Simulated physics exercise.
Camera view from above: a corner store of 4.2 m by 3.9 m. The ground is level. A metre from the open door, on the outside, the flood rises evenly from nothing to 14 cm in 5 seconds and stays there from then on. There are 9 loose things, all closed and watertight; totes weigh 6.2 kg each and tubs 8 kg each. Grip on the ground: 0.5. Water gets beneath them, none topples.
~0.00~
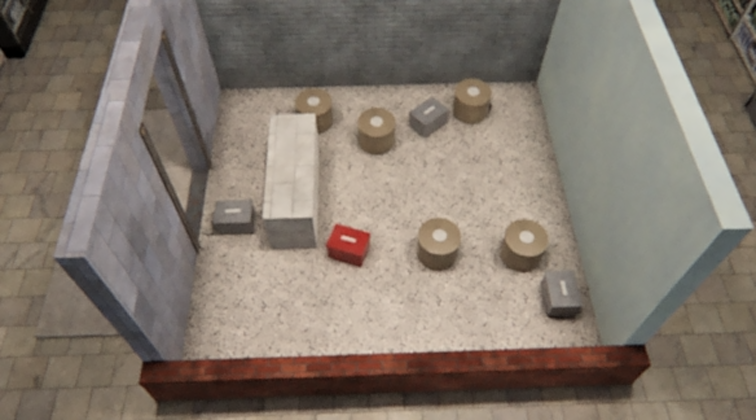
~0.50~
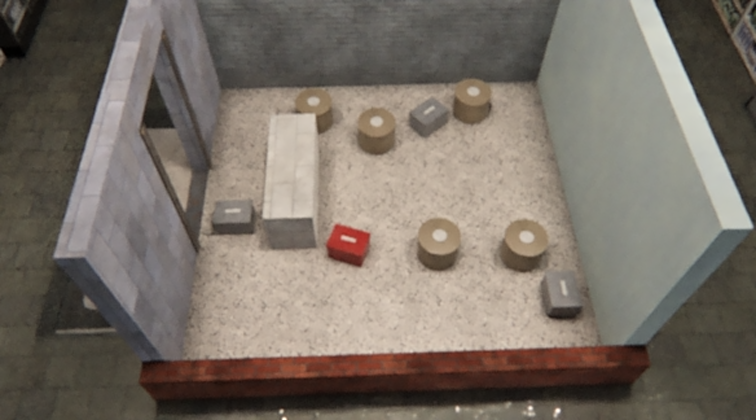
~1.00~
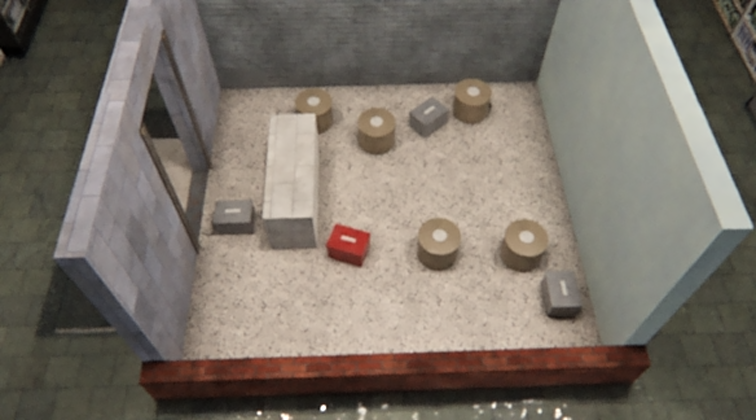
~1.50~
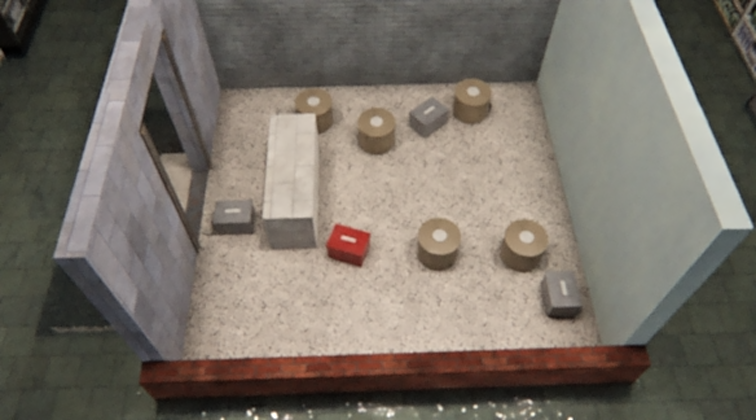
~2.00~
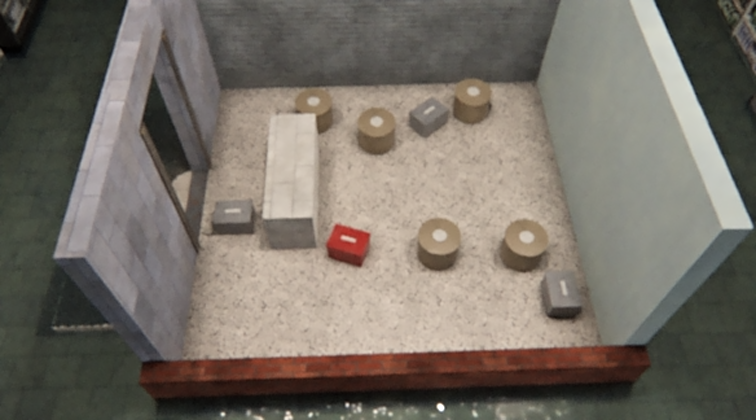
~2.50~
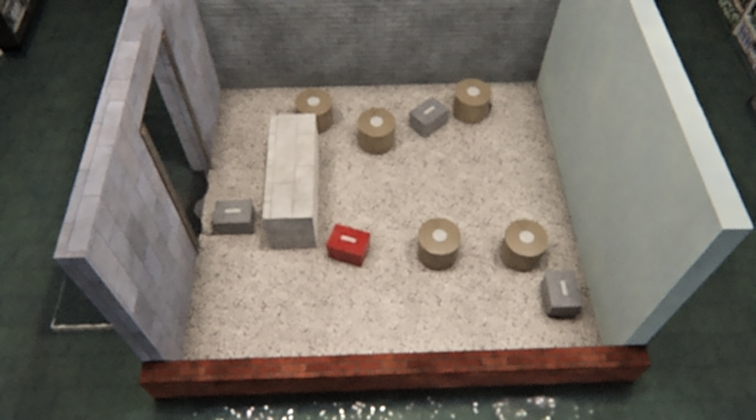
Dark water spread over the tiled ground outside the walled store and crept up to the open doorway on the left, while the red tote, grey boxes and round tan drums inside stayed still.
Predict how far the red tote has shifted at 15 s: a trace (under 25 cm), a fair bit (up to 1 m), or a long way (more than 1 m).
I expect it stays close to its starting spot.
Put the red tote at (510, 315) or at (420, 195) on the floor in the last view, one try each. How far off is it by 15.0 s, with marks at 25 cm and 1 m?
Try one - it is pushed slightly; try two - it hardly stirs.
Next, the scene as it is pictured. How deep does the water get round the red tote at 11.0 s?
Roughly 1 cm at that moment.
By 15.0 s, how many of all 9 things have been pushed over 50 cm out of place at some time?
The count comes to 1.
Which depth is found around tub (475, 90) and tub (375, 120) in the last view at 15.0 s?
First about 4 cm, second about 4 cm.
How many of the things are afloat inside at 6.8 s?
At that point I count 0.
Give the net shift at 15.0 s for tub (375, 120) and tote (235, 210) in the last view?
They sit 0 cm and 300 cm away, in the order given.
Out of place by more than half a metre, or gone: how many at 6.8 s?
By my tally, 1.
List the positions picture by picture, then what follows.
In the first frame, the red tote at (349, 239), on the bottom; water covers 0.0 m2; 0 of 9 have shifted.
In the second frame, the red tote at (349, 239), on the bottom; 0.0 m2 under water; 0 of 9 have shifted.
In the third frame, the red tote at (349, 239), on the bottom; water covers 0.0 m2; 0 of 9 have shifted.
In the fourth frame, the red tote at (349, 239), on the bottom; water covers 0.0 m2; 0 of 9 have shifted.
In the fifth frame, the red tote at (349, 239), on the bottom; water covers 0.0 m2; 0 of 9 have shifted.
In the sixth frame, the red tote at (349, 239), on the bottom; water covers 0.0 m2; 0 of 9 have shifted.
After 3.5 s the red tote is near (349, 239), 0.0 m from its start, aground; 0 afloat.
After 6.8 s the red tote is near (349, 239), 0.0 m from its start, aground; 0 afloat.
After 11.0 s the red tote is near (349, 239), 0.0 m from its start, aground; 0 afloat.
After 15.0 s the red tote is near (349, 239), 0.0 m from its start, aground; 3 afloat.
